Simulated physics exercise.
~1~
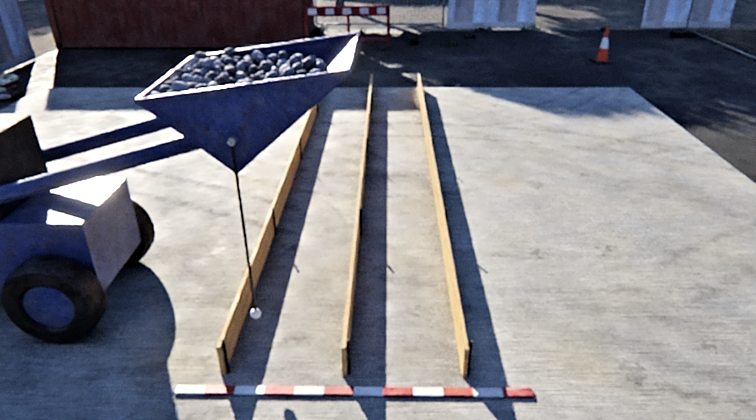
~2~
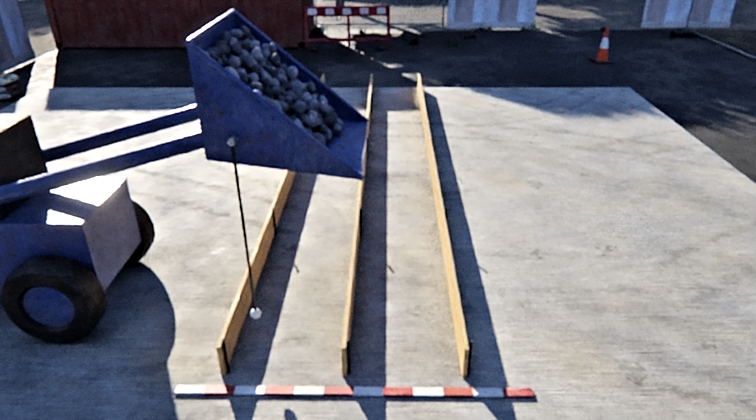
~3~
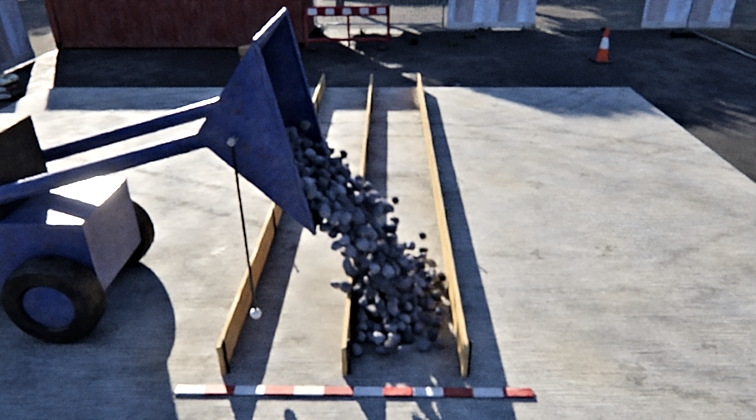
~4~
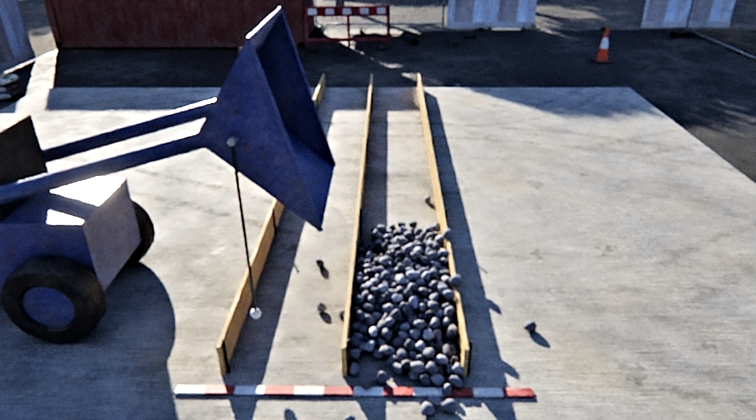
A small blue loader stands at the left of a sunlit concrete yard, seen from above, its raised bucket heaped with dark grey rounded stones. A plumb line with a white ball hangs below the bucket, three wooden planks run away across the slab, and a red and white striped staff lies in front. The bucket tips forward to the right, and the stones slide toward its lower edge. They pour out in a thick stream, mostly beyond the middle plank. Finally the bucket hangs steeply tilted, and the stones lie heaped between the middle and right planks, with a few strays outside.
